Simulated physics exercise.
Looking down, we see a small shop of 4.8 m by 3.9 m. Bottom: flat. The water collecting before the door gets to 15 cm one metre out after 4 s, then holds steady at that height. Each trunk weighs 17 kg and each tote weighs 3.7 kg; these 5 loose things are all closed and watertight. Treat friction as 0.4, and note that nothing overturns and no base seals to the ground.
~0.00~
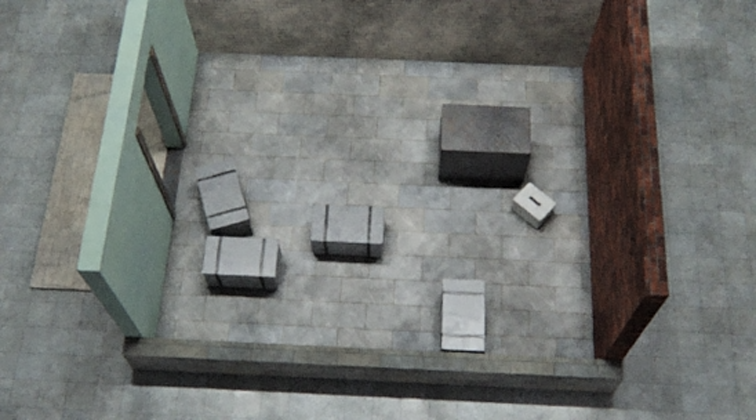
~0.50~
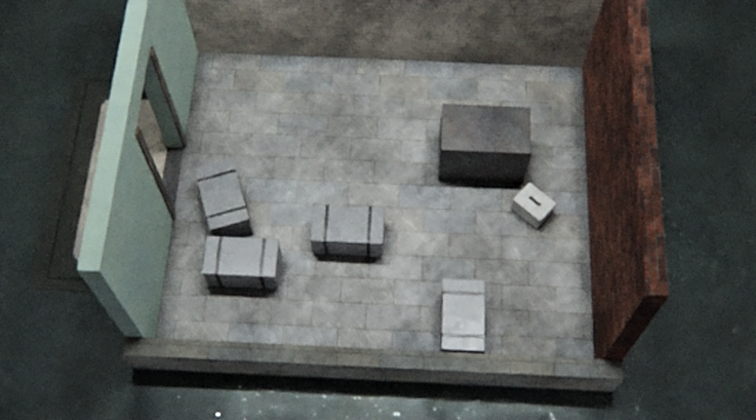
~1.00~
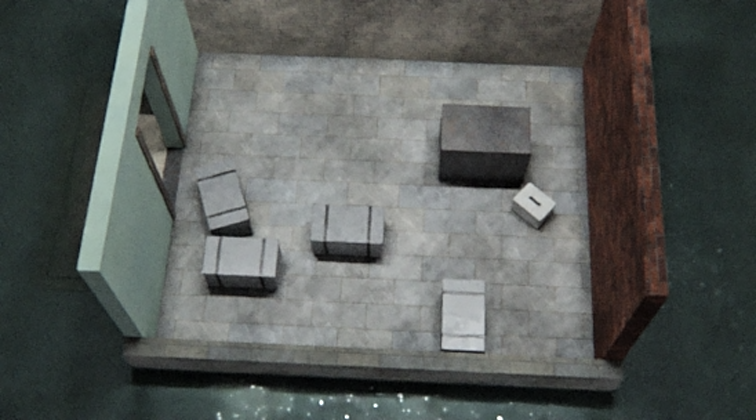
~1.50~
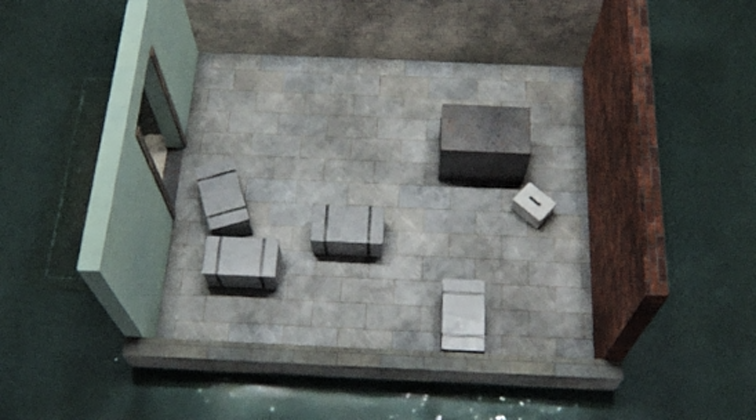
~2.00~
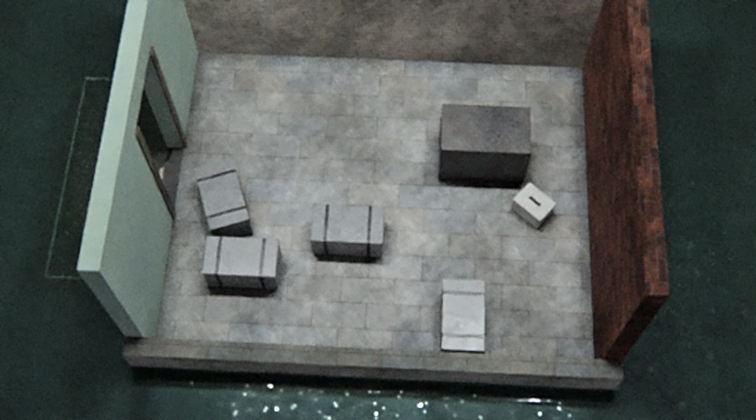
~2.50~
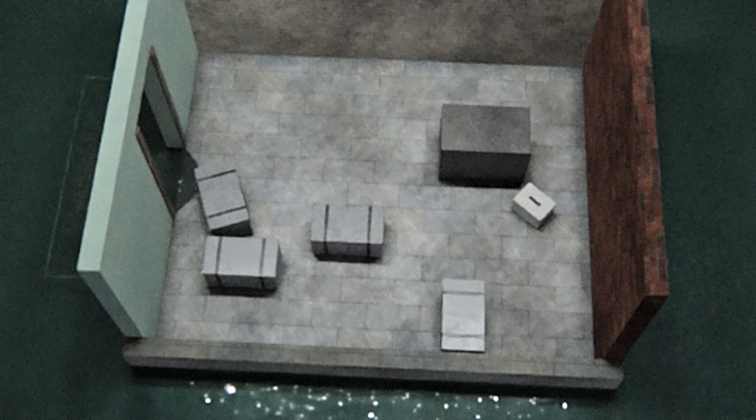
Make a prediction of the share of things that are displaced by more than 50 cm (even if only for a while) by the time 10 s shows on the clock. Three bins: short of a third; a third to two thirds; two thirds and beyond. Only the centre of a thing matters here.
The share that gets pushed that far will be short of a third.
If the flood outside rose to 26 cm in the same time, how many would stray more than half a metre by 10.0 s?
Then the count would be 4.
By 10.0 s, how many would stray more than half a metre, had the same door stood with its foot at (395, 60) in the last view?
Result: 0 of them.
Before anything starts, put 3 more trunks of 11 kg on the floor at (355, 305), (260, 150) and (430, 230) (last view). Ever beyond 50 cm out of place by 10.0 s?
One by one, in that order: Below it, above it, below it.
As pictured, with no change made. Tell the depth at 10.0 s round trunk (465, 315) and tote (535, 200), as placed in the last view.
Roughly 2 and 2 cm.
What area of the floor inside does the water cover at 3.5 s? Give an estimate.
Around 1.0 m2 of it.
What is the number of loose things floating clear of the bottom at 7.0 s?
My tally comes to 0.
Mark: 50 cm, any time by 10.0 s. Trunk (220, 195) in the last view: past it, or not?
Answer: Above the mark.
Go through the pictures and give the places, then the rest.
The first picture shows a trunk at (464, 314), on the bottom; a trunk at (241, 256) rests on the ground; 0.0 m2 under water; 0 of 5 have shifted.
The second picture shows a trunk at (464, 314), on the bottom; a trunk at (241, 256) rests on the ground; 0.0 m2 under water; 0 of 5 have shifted.
The third picture shows a trunk at (464, 314) rests on the ground; a trunk at (241, 256) rests on the ground; 0.0 m2 under water; 0 of 5 have shifted.
The fourth picture shows a trunk at (464, 314), on the bottom; a trunk at (241, 256) rests on the ground; water covers 0.0 m2; 0 of 5 have shifted.
The fifth picture shows a trunk at (464, 314), on the bottom; a trunk at (241, 256), on the bottom; water covers 0.0 m2; 0 of 5 have shifted.
The sixth picture shows a trunk at (464, 314) rests on the ground; a trunk at (241, 256), on the bottom; water covers 0.1 m2; 0 of 5 have shifted.
After 3.5 s 0 of 5 are over 50 cm from their spots; 0 afloat.
After 4.5 s 0 of 5 are over 50 cm from their spots; 0 afloat.
After 7.0 s 1 of 5 are over 50 cm from their spots; 0 afloat.
After 10.0 s 1 of 5 are over 50 cm from their spots, and 1 have been at some point; 0 afloat.
